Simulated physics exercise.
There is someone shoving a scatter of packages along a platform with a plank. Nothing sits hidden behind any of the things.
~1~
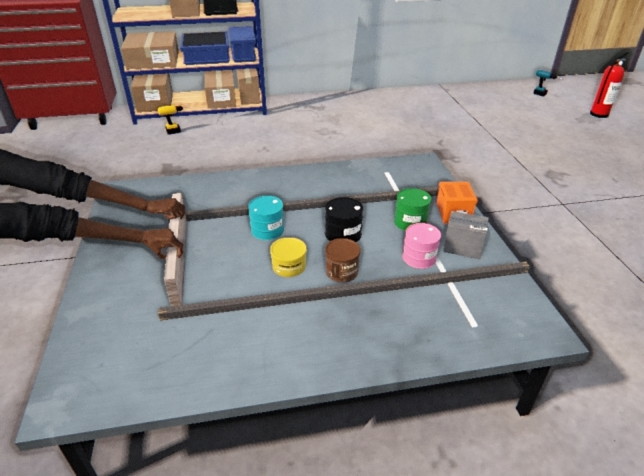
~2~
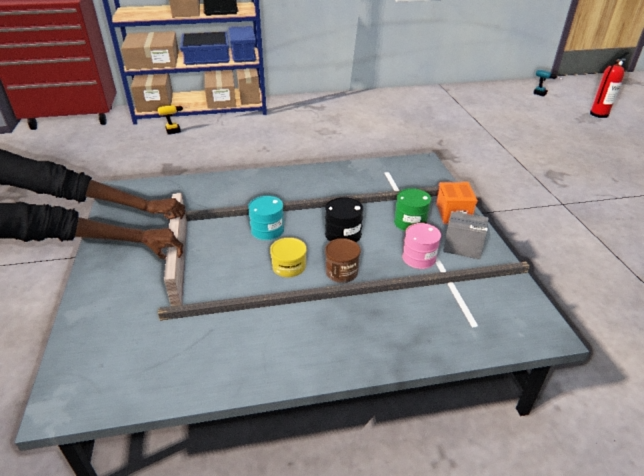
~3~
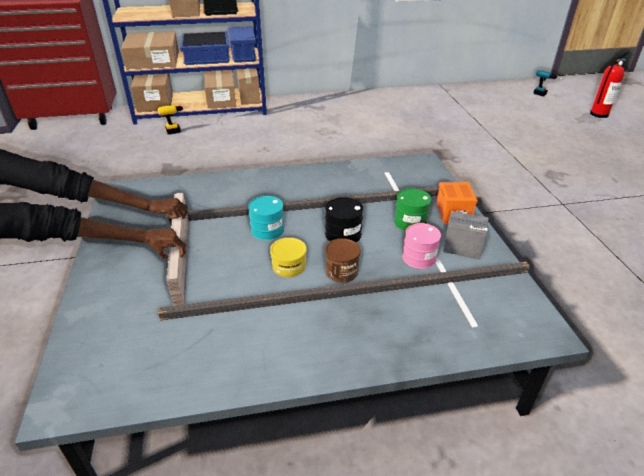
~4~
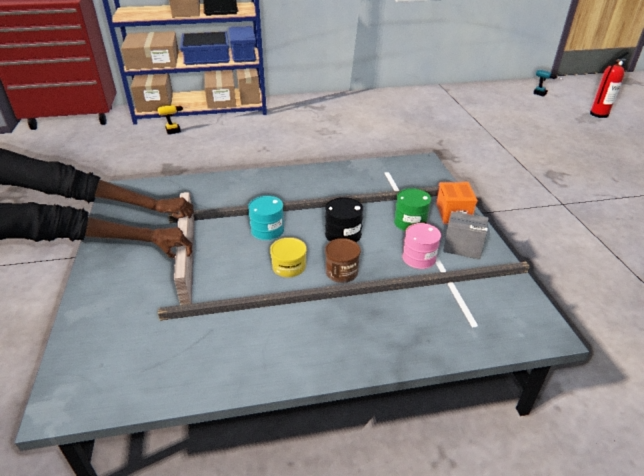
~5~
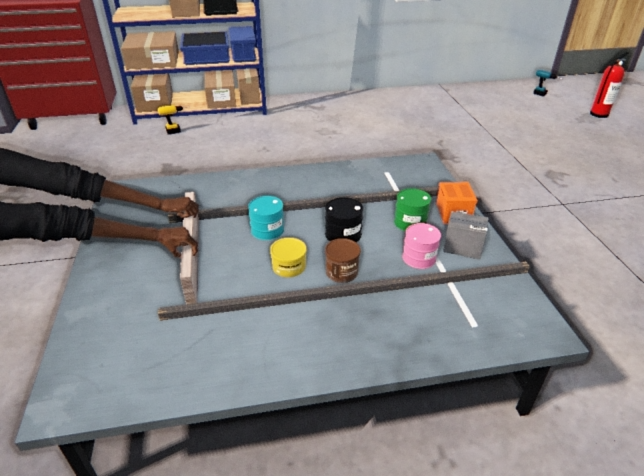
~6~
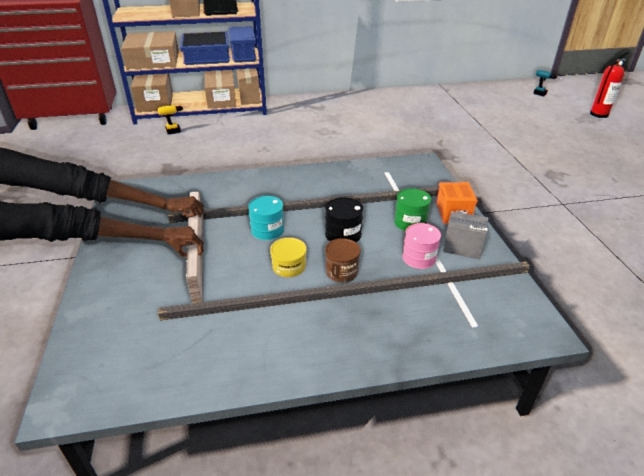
In a workshop with a concrete floor, a blue-grey table is seen from a raised, fixed view, with a red cabinet and shelves behind. Between two rails sit turquoise, black, green, yellow, brown and pink containers, with an orange tote and grey parcel by a white tape line at right. From the left, two hands slide a plank slightly rightward, while the containers stay still.
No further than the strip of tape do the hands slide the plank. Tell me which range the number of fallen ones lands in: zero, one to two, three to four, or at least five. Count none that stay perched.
The range is one to two.
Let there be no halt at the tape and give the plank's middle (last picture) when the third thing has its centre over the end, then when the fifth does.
At roughly (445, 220), then roughly (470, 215).
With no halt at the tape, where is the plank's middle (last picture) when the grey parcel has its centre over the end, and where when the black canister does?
Roughly at (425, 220) and roughly at (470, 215).
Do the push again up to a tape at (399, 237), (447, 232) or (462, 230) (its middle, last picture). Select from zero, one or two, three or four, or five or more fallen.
The falls would be no fall at all; 3 or 4; three or four.
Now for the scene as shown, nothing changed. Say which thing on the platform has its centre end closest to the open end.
The grey parcel.
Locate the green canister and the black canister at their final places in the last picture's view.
(458, 196), and the other (444, 211).
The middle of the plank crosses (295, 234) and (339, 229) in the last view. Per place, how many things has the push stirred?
By then 3, and later 4.
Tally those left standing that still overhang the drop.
Count of overhanging things: 1.
Soon after, none off yet; orange tote at rest near (456, 203); grey parcel at rest near (466, 235); green canister at rest near (412, 210).
In the end, the number that fall off is one or two; gone, orange tote.
